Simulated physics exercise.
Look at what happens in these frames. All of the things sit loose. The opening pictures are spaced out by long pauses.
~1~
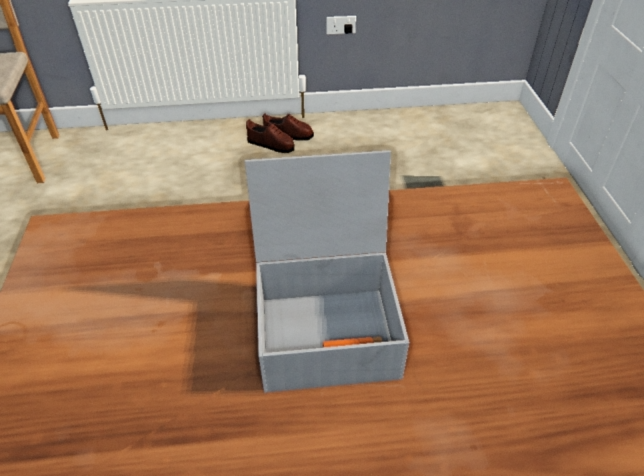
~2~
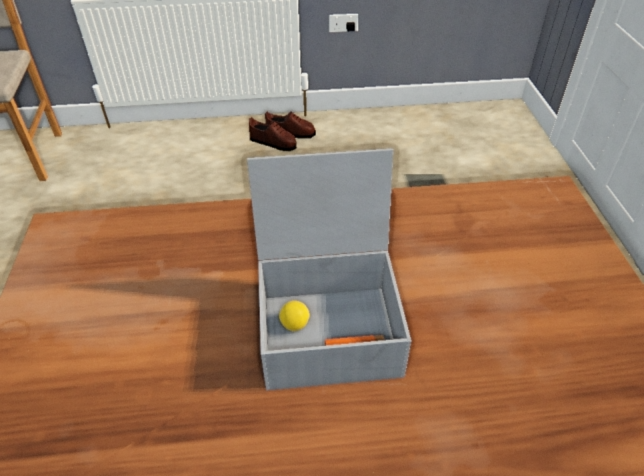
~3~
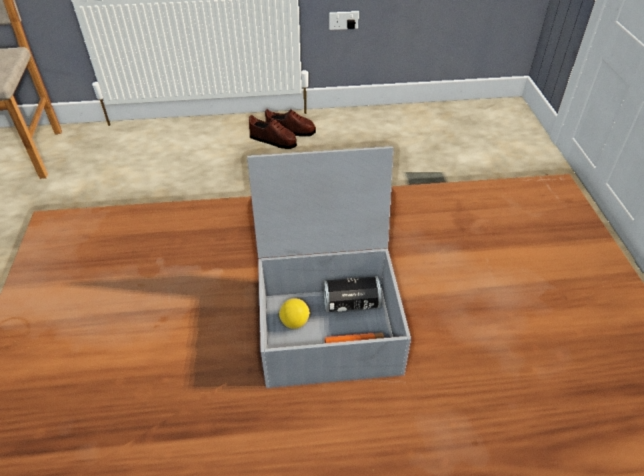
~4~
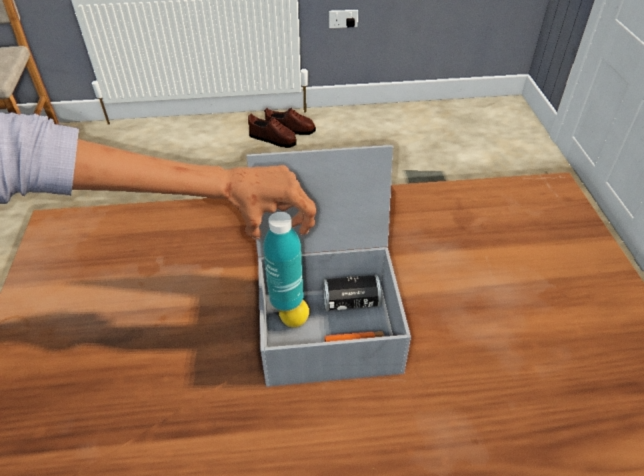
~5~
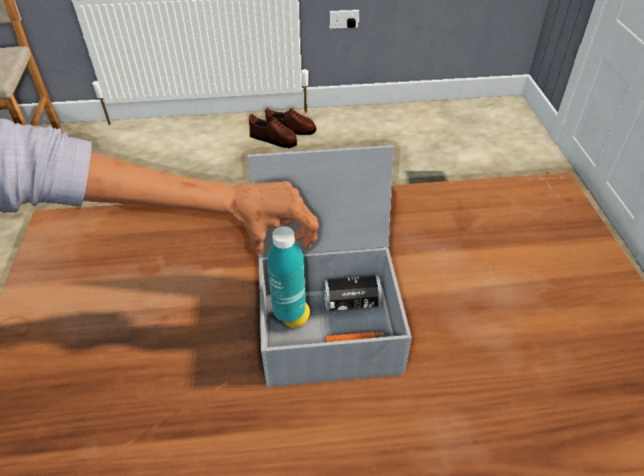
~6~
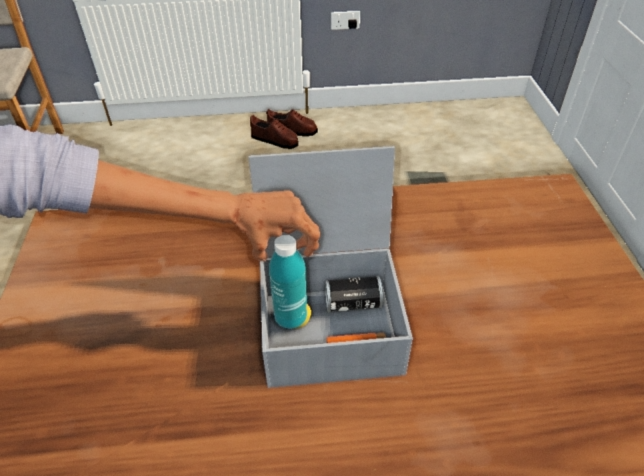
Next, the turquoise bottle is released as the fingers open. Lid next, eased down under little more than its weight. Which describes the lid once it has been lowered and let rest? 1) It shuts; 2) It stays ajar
Option 2: It stays ajar.
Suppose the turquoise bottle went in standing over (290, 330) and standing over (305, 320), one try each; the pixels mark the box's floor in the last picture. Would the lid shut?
On the first try the lid stays partly open, and on the second it goes all the way down.
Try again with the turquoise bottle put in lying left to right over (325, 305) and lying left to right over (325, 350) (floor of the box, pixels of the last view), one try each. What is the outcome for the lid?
Lid: First try closed, second try closed.
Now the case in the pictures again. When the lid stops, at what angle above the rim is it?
It comes to about 14°.
Then, 0.50 s on from there, turquoise bottle turned 51° from how it was put near (307, 323); yellow lemon shifted about its own width.
Then, 1.70 s on from there, lid 53° above the rim; turquoise bottle turned 51° from how it was put near (313, 323); yellow lemon shifted about its own width.
Then, 2.80 s on from there, lid 14° above the rim; turquoise bottle turned 51° from how it was put near (313, 323); yellow lemon shifted about its own width.
In the end, lid 14° above the rim; toppled in the box, turquoise bottle; moved from the start, yellow lemon; the other 2 unmoved. At the end, from the last picture's camera, turquoise bottle near (313, 323).
